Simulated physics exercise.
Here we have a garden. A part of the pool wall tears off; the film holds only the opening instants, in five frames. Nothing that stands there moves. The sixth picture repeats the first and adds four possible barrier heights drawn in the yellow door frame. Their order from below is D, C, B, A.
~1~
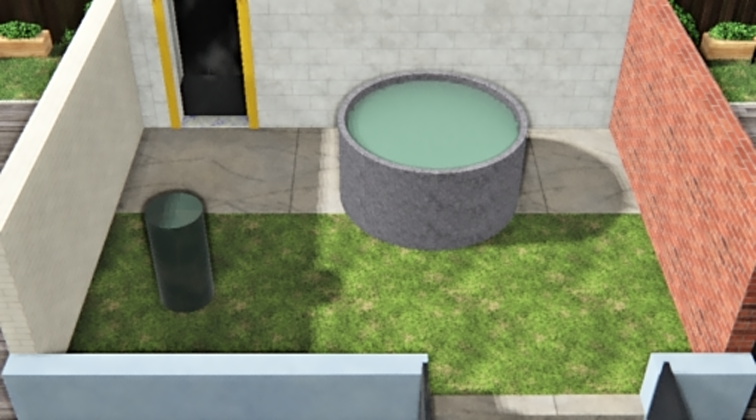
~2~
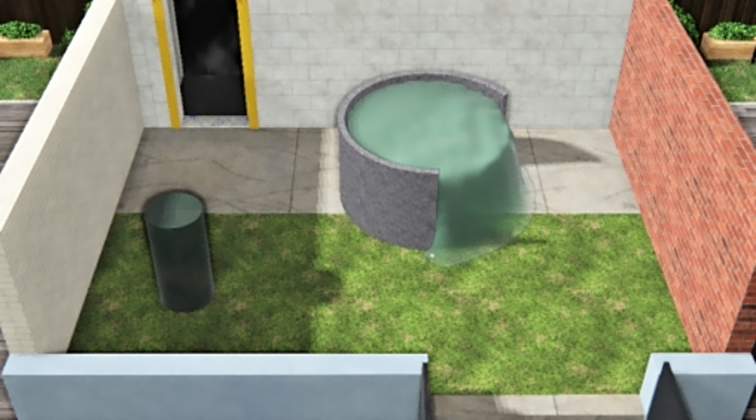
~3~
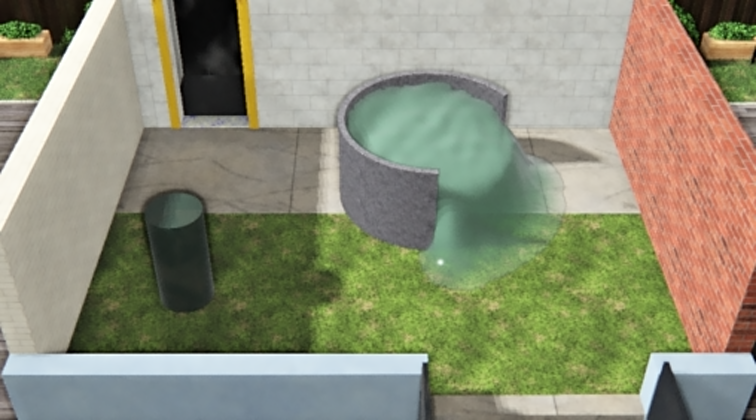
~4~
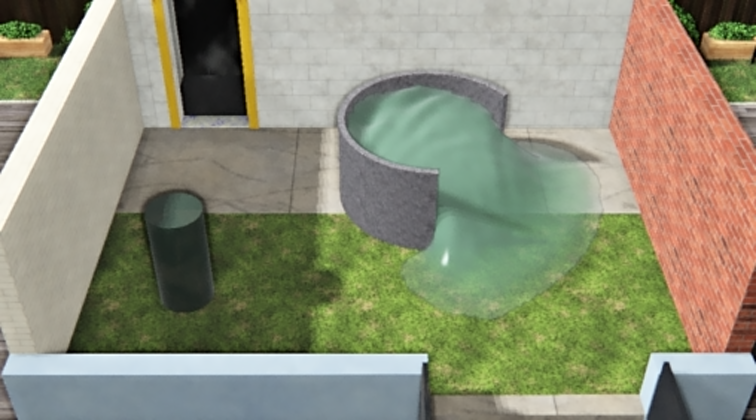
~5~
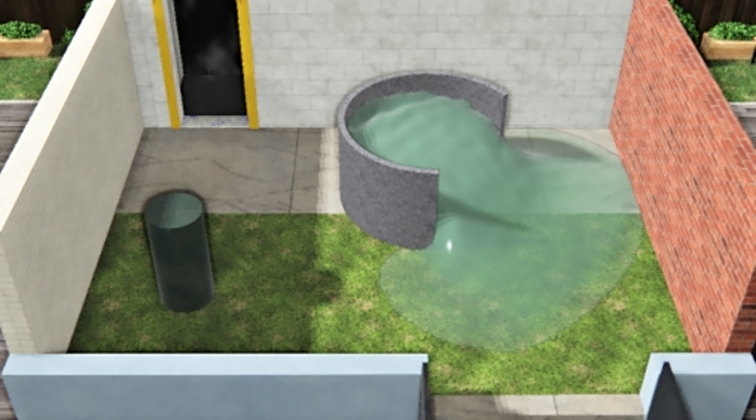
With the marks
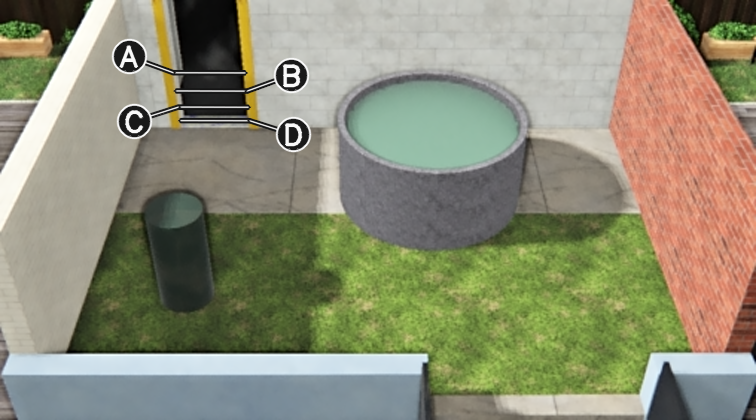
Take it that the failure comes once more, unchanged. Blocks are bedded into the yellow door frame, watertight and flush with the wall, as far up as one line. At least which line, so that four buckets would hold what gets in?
Use height D.
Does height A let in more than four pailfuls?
No.
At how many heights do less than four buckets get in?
All four.
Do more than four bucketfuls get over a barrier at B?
No.
On the marked copy, A at (209, 72); B at (211, 91); C at (213, 107); D at (215, 120); from the bottom up D, C, B, A.
With A, nothing gets over.
With B, nothing gets over.
With C, nothing gets over.
With D, nothing gets over.
